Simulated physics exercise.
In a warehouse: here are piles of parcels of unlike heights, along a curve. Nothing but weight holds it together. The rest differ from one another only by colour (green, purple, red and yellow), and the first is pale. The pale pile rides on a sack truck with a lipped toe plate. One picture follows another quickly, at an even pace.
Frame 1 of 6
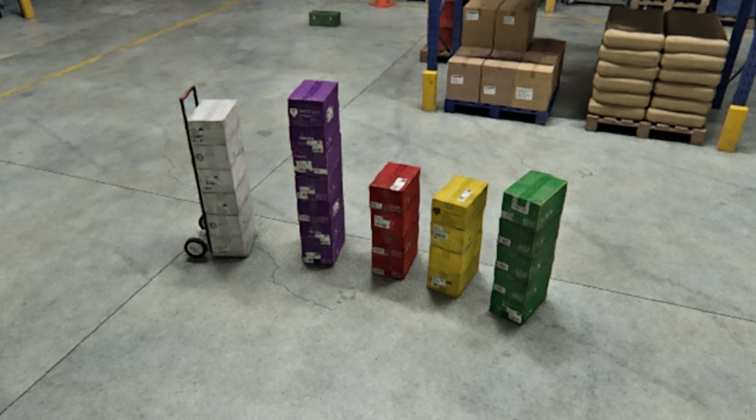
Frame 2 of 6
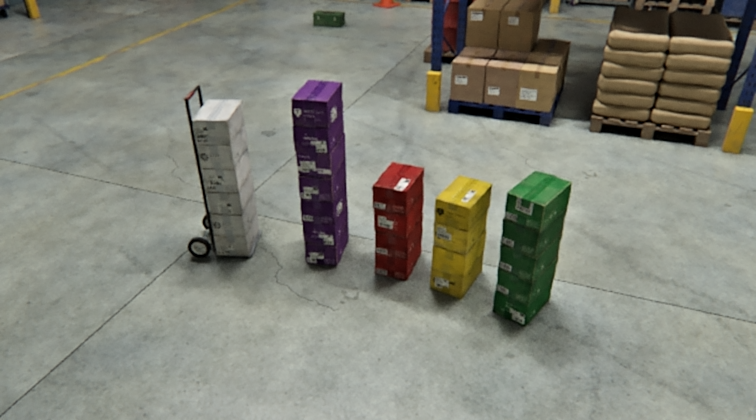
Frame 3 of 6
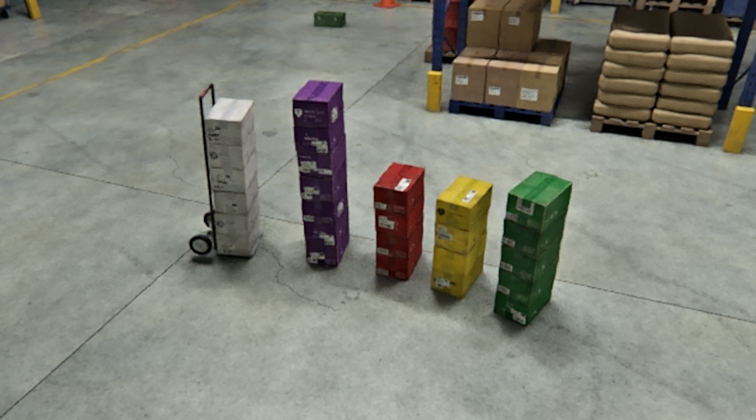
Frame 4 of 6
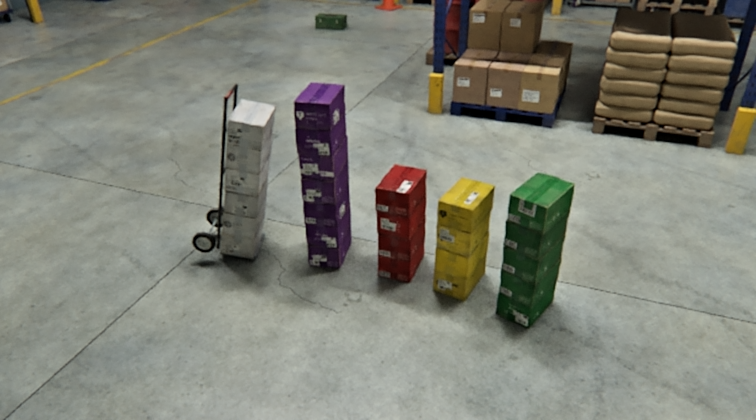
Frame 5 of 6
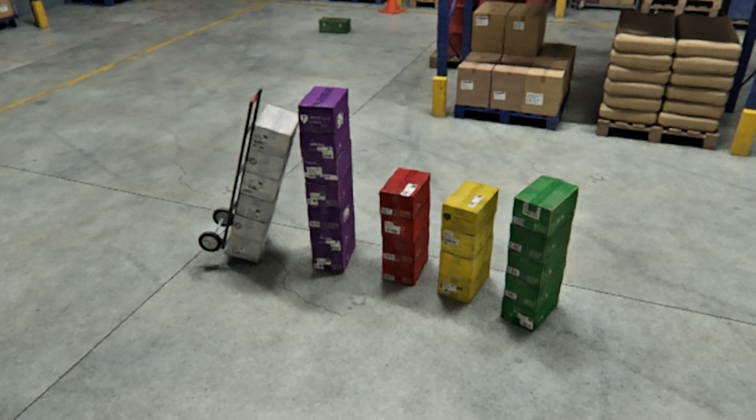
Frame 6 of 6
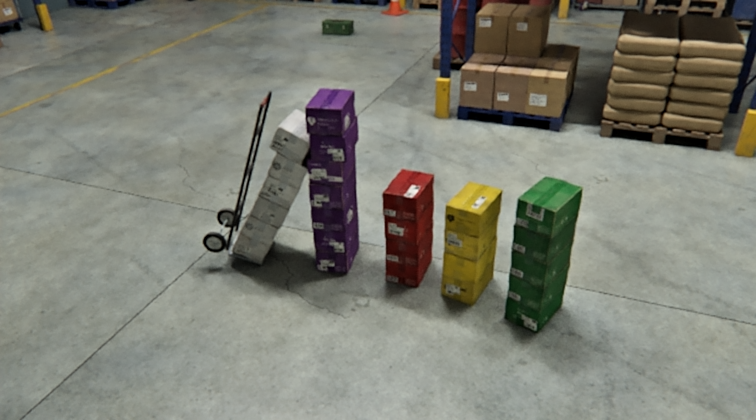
On a warehouse floor, a hand truck and its white boxes tilt right against the purple stack.
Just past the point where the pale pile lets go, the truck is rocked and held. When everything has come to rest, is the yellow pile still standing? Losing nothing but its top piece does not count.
No.
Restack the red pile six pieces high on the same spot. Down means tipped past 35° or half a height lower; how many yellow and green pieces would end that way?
That comes to yellow 4, then green 5.
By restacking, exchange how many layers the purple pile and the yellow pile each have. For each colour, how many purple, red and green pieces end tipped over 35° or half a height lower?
The counts are purple 0, red 0, green 0.
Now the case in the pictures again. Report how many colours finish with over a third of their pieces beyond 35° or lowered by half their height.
In all, 4.
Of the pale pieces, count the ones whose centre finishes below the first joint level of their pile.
Counting the pale pieces gives 2.
Just after the last frame, 6 of the pale pile down; none of the 4 yellow parcels down (0 of 20 in all colours); top yellow parcel unmoved; top purple parcel tilted clearly.
A moment on, 6 of the pale pile down; none of the 4 yellow parcels down (6 of 20 in all colours); top yellow parcel tilted a little; top purple parcel tilted steeply, some two heights lower.
Further on, 6 of the pale pile down; 4 of the 4 yellow parcels down (20 of 20 in all colours); top yellow parcel tilted well over, some two heights lower; top purple parcel on its side.
When it is over, 6 of the pale pile down; 4 of the 4 yellow parcels down (20 of 20 in all colours); top yellow parcel tilted well over, some two heights lower; top green parcel upside down. In pixels of the last frame, middles, top yellow parcel near (579, 288).
